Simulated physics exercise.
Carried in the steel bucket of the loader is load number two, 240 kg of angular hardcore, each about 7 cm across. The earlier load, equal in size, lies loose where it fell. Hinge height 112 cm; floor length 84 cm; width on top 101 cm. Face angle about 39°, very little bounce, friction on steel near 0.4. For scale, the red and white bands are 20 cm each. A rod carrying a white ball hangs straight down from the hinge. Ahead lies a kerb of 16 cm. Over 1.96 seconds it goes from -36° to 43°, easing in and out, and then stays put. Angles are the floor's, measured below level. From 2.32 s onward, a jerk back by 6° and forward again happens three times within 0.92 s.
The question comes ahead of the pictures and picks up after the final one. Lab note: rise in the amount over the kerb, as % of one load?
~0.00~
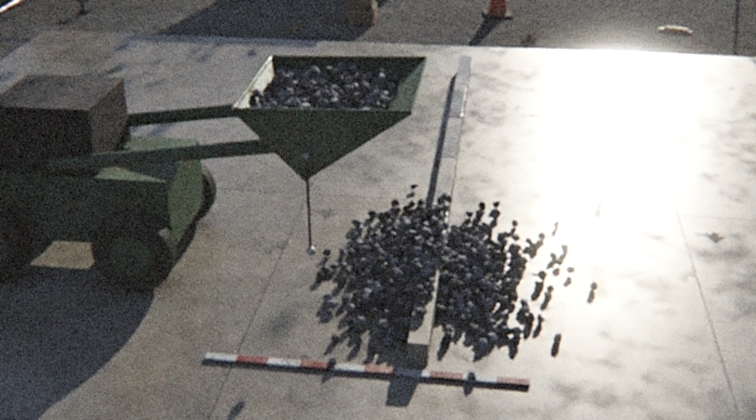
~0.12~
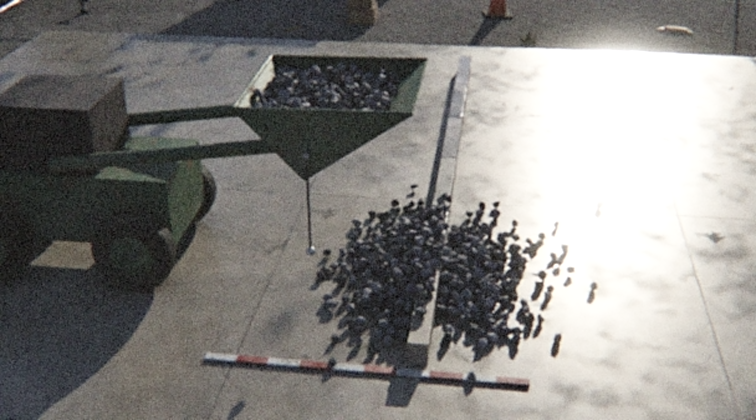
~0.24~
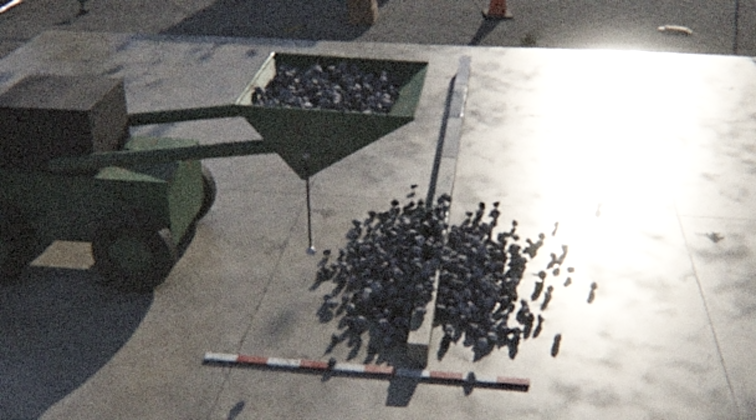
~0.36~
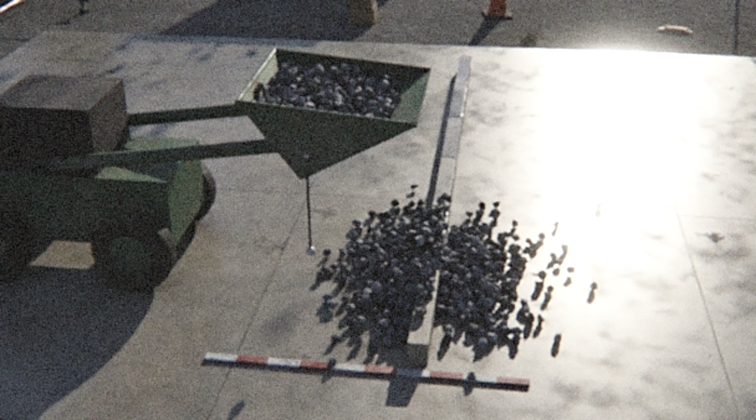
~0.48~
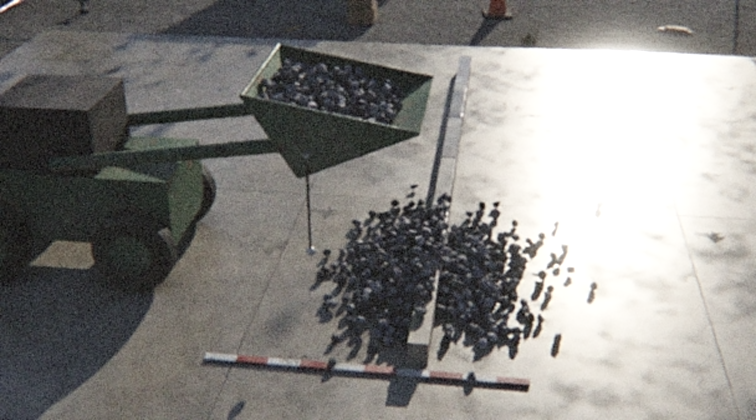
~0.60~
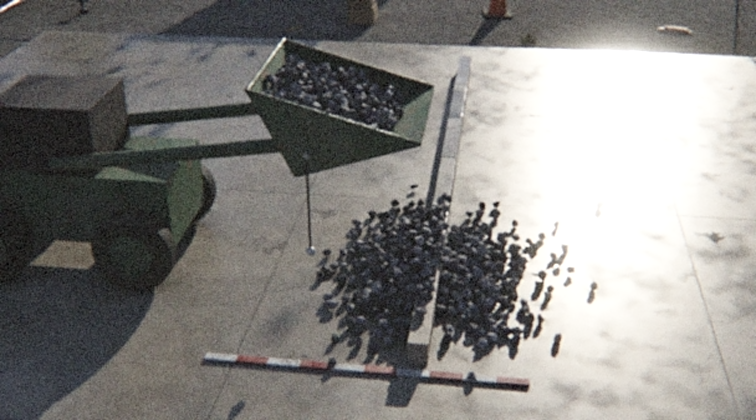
Approximately 50 %.
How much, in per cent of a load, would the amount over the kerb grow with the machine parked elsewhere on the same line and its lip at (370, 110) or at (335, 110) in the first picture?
I'd say close to 5 per cent for one and close to 0 per cent for the other, in that order.
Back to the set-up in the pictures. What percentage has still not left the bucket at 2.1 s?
That works out to about 25 %.
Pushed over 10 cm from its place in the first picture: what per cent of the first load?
Close to 10 in a hundred of them.
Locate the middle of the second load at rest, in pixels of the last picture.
I'd put their centre close to (431, 254).
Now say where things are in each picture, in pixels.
Lip at (412, 113), floor tilted -36°, highest stones at (324, 76). The earlier load is highest near (428, 222), 27 cm above ground level, 67 % on this side of the kerb, 33 % over the kerb, in the first frame.
The bucket is at -35°, its lip at (412, 114); the top of the load is at (324, 76); the stones move at 0.1 m/s on average, in the second frame.
The bucket is at -33°, its lip at (414, 119); the top of the load is at (312, 75); the stones move at 0.1 m/s on average, in the third frame.
Lip at (417, 126), floor tilted -29°, highest stones at (303, 74); the stones move at 0.1 m/s on average, in the fourth frame.
The bucket is at -24°, its lip at (419, 135); the top of the load is at (286, 72); the stones move at 0.2 m/s on average, in the fifth frame.
Lip at (421, 145), floor tilted -18°, highest stones at (291, 69); the stones move at 0.2 m/s on average, in the sixth frame.
After 1.5 s the floor is at 31°; in per cent of one load, 100 in the bucket, 67 on this side of the kerb, 33 over the kerb; the foremost stones are at (570, 259).
After 2.1 s the floor is at 43°; in per cent of one load, 24 in the bucket, 126 on this side of the kerb, 50 over the kerb; the foremost stones are at (570, 259).
After 3.7 s the floor is at 43°; in per cent of one load, 0 in the bucket, 117 on this side of the kerb, 83 over the kerb; the foremost stones are at (570, 253).
After 6.1 s the floor is at 43°; in per cent of one load, 0 in the bucket, 117 on this side of the kerb, 83 over the kerb; the foremost stones are at (570, 253). Net gain over the kerb, 50.
